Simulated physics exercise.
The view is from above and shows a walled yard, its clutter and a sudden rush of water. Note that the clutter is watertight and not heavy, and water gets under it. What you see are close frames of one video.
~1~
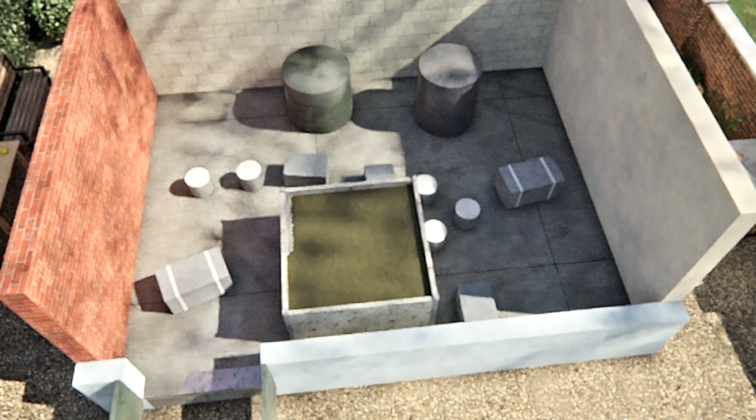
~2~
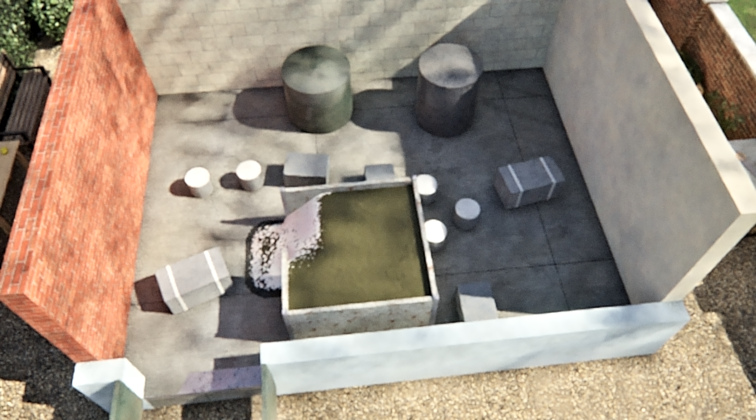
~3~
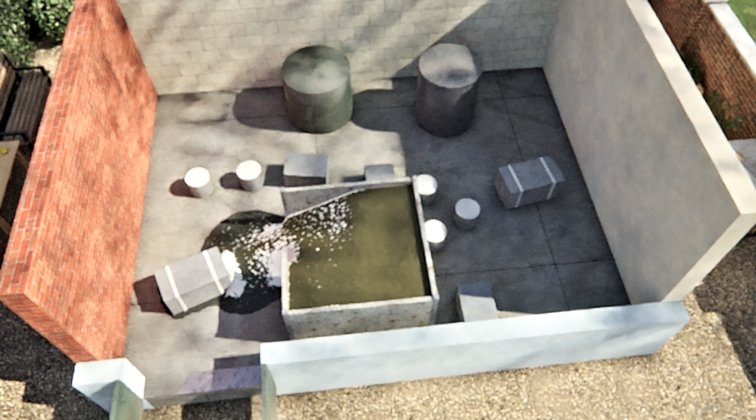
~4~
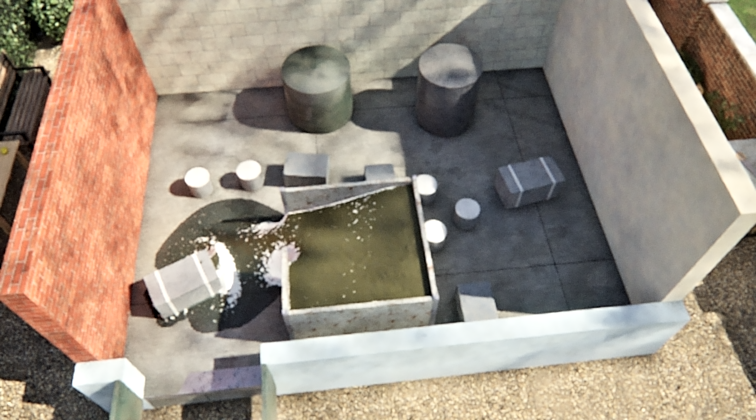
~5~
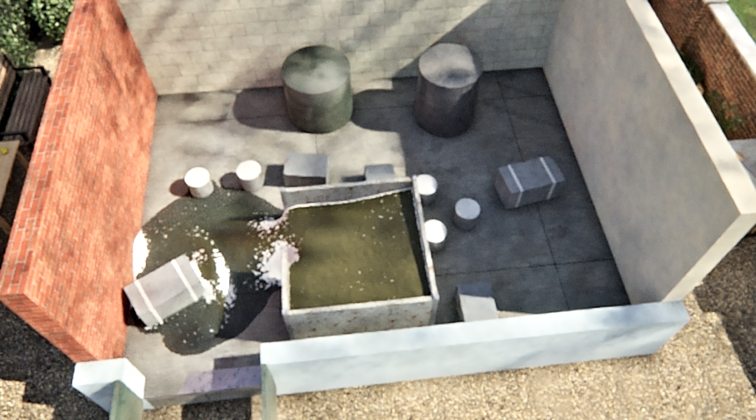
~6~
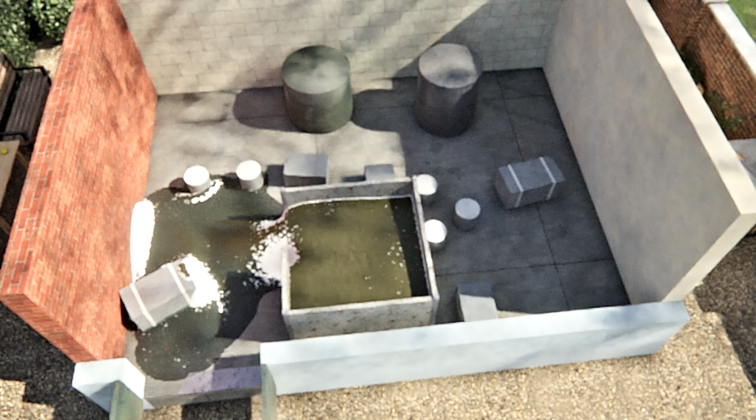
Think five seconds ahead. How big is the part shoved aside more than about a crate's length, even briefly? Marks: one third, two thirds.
The share moved far is below one third.
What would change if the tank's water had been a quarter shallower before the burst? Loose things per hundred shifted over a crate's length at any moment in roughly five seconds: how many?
Share moved that far: Approx. 20 %.
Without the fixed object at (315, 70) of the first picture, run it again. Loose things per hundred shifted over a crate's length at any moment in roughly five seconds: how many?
20 %.
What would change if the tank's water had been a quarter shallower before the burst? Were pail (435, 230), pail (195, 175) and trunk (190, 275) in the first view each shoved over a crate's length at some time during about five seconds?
Well, one by one: Not carried that far, carried that far, carried that far.
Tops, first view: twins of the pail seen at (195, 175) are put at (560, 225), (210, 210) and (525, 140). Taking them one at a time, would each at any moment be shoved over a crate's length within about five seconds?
The first sits tight, the second travels far, the third sits tight.
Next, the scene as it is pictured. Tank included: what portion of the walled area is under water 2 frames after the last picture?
My answer would be close to 30 per cent.
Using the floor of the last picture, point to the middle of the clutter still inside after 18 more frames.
That averages to about (391, 203) on the floor.
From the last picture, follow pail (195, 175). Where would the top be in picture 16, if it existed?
My guess is roughly (176, 85).
A moment on, 2 of 10 are well off their spots; 0 afloat.
Next, 2 of 10 are well off their spots; 1 afloat.
Later, 2 of 10 are well off their spots; 1 afloat.
In the end, 3 of 10 are well off their spots, and 3 have been at some point; 2 afloat.
